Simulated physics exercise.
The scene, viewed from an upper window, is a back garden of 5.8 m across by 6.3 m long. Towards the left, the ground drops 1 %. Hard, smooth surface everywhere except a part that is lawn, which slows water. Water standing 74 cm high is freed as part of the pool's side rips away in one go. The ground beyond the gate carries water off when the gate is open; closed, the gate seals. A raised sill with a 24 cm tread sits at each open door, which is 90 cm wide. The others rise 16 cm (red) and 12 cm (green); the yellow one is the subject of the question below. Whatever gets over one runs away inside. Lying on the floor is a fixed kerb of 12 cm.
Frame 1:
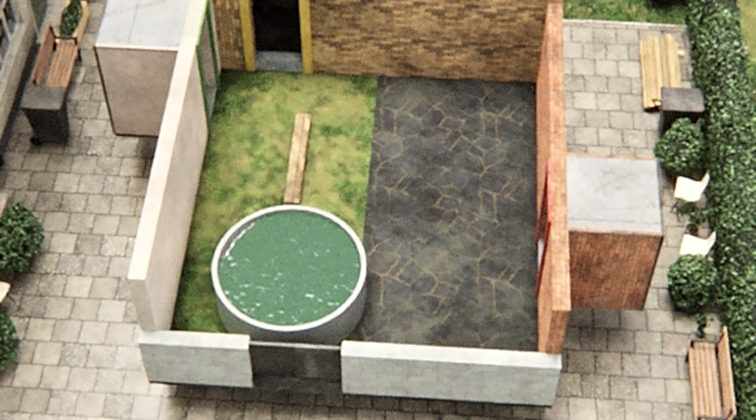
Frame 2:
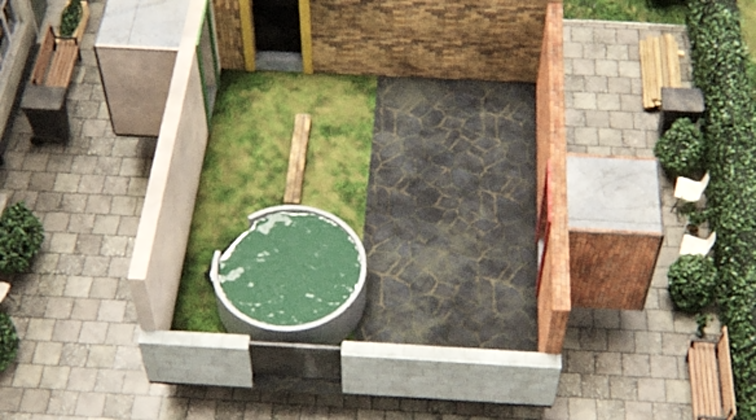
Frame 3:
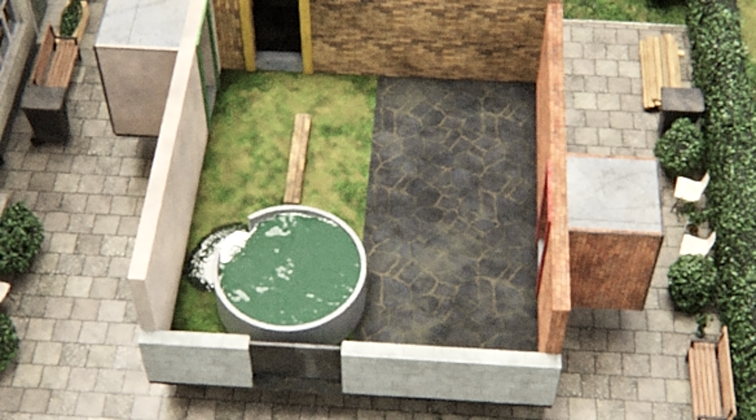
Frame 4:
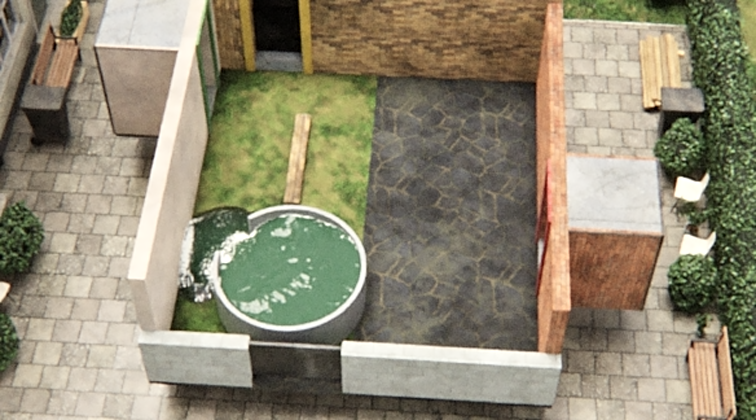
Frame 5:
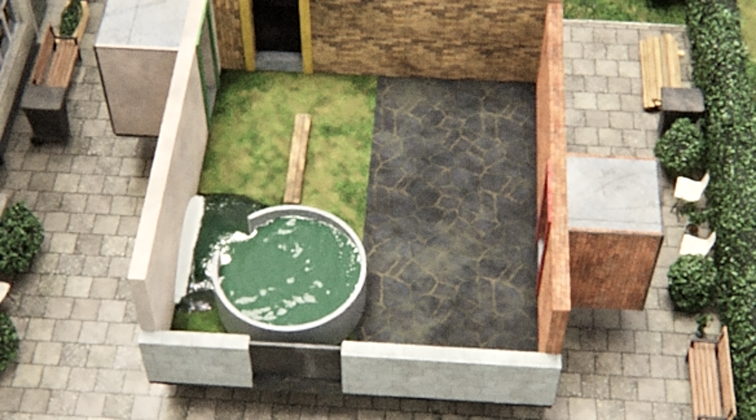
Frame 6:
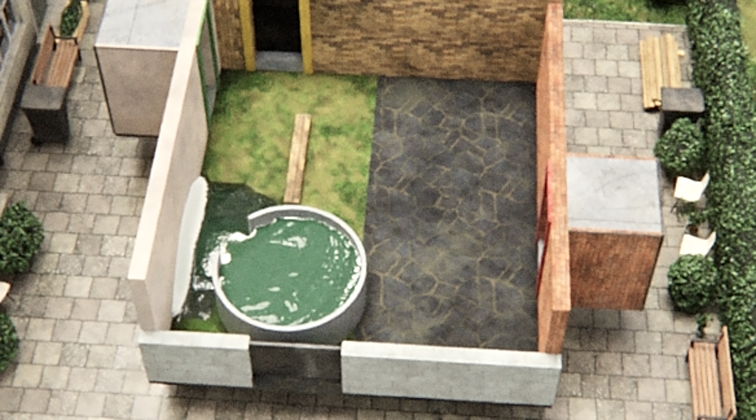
Green water sits still in a round, white-rimmed pool on the lawn of a walled garden, until the pool's upper-left side breaks open. The water gushes through the gap onto the grass, foaming white, then reaches the left wall and spreads along it in a dark sheet as the pool's level lowers slightly.
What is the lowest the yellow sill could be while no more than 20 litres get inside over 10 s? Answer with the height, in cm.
About 19 cm.
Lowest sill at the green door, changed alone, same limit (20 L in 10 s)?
At green, roughly 18 cm.
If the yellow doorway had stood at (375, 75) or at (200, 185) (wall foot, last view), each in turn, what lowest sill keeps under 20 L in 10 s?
5.5 and 16 cm.
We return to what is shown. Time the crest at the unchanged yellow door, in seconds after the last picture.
2.4 s.
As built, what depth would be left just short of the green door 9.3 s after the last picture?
It comes to about 15.0 centimetres deep.
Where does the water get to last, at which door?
The answer is the red one.
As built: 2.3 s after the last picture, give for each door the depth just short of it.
In cm: Red 0, yellow 27, green 10.
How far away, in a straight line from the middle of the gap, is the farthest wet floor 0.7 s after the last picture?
Around 3.6 m out.
Then, 0.7 s after the last picture water covers 15 % of the floor, deepest (52 cm) near (187, 248); it has not reached the yellow door.
Then, 2.3 s after the last picture water covers 35 % of the floor, deepest (34 cm) near (185, 257); 27 cm at the yellow door, 0 litres in over its 25 cm sill.
Then, 9.3 s after the last picture water covers 95 % of the floor, deepest (16 cm) near (220, 75); 14 cm at the yellow door, 1 litre in over its 25 cm sill.
At the yellow door as built, the water peaked near 27 cm, 2.3 s after the last picture.
Run again over the same 10 s with other heights there, 34 litres in over 17 cm, 4 litres over 23 cm. The limit of 20 litres is kept from about 19 cm up.
